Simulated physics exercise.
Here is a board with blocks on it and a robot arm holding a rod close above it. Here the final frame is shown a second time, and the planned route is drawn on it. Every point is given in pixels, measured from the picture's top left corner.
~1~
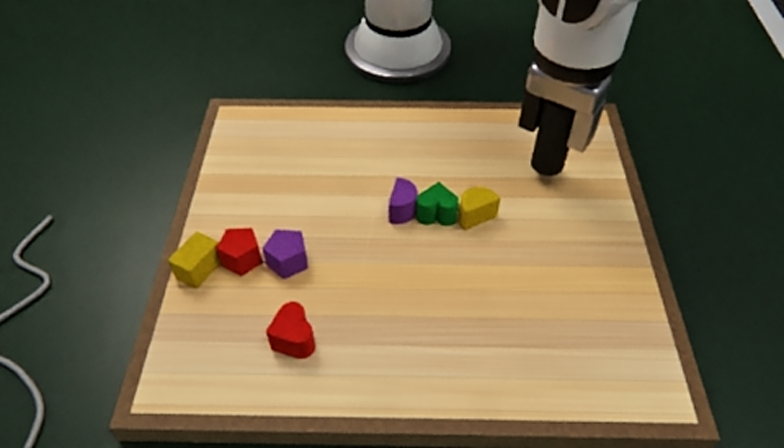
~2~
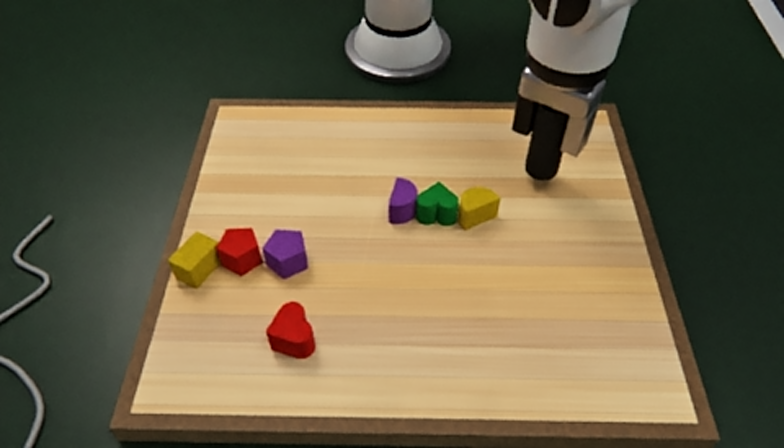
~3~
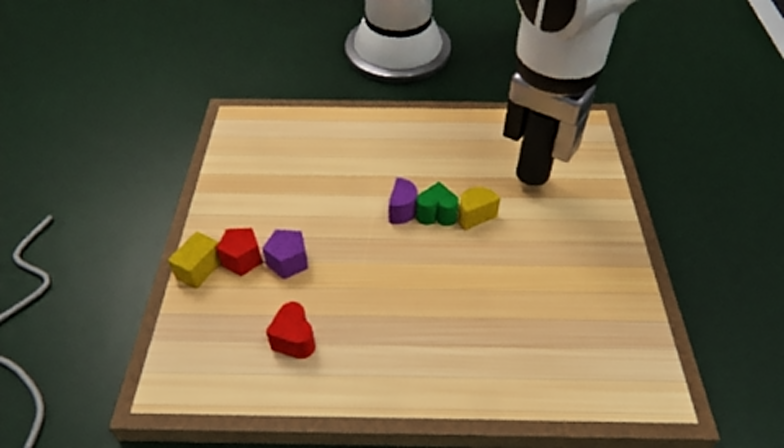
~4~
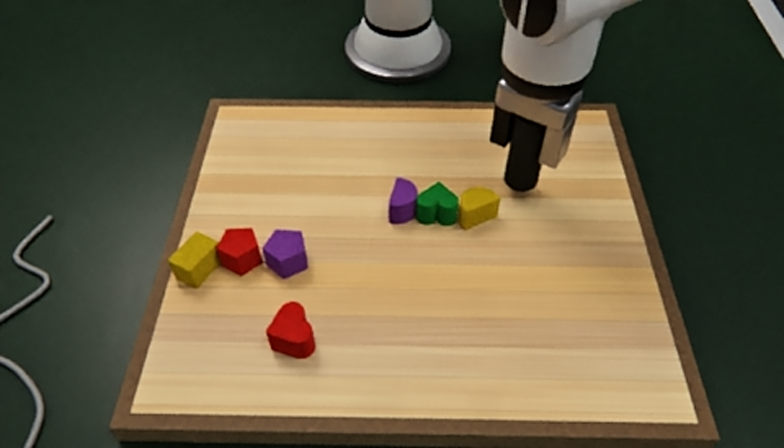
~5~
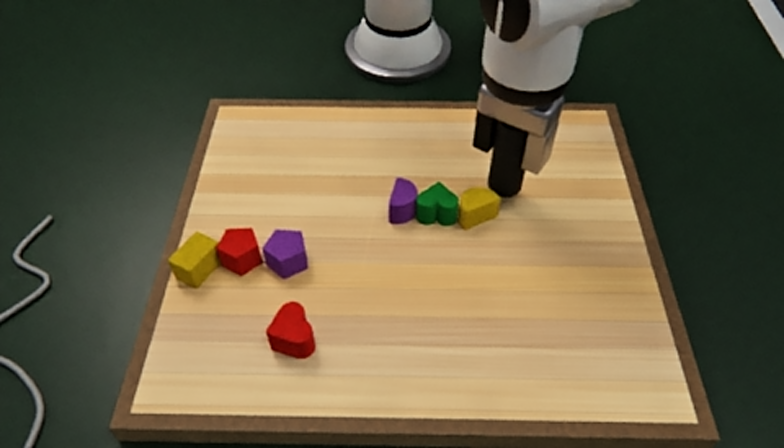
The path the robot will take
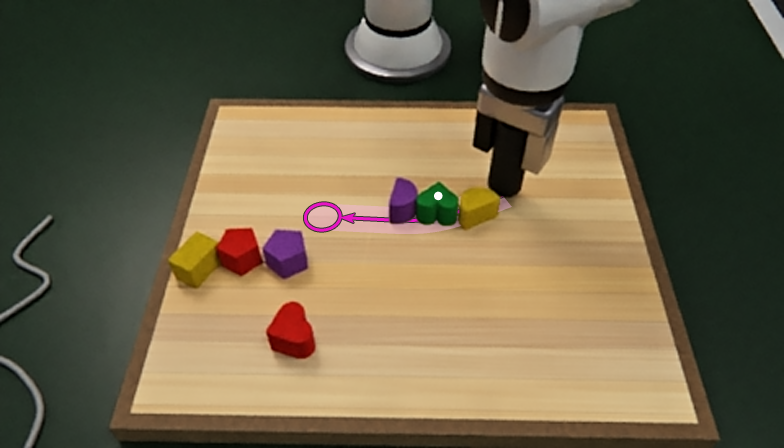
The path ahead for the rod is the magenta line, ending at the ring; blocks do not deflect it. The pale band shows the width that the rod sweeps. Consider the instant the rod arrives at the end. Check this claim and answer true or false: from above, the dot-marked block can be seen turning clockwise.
Verdict: False.
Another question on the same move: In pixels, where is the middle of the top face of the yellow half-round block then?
It is going to be at (454, 227).
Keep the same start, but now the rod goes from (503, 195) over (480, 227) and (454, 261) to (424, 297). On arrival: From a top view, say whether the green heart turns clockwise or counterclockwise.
From the top, the block rotates clockwise.
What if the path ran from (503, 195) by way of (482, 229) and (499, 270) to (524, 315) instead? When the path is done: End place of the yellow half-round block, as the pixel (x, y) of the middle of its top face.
My estimate: (454, 234).
The drawn path runs from (503, 195) over (418, 220) to (323, 217); the dot is on the green heart.
The first path, step by step. One third of the way, rod at (449, 205); purple half-round block at (398, 190); green heart at (418, 213), turned 40° clockwise; yellow half-round block at (455, 226), turned 75° anticlockwise.
Two thirds of the way, rod at (386, 210); purple half-round block at (369, 181), turned 70° clockwise; green heart at (390, 228), turned 45° anticlockwise; yellow half-round block at (454, 227), turned 80° anticlockwise.
At the end, rod at (322, 207); purple pentagonal block not moved; purple half-round block at (359, 176), turned 100° clockwise; green heart at (390, 228), turned 45° anticlockwise; yellow half-round block at (454, 227), turned 80° anticlockwise.
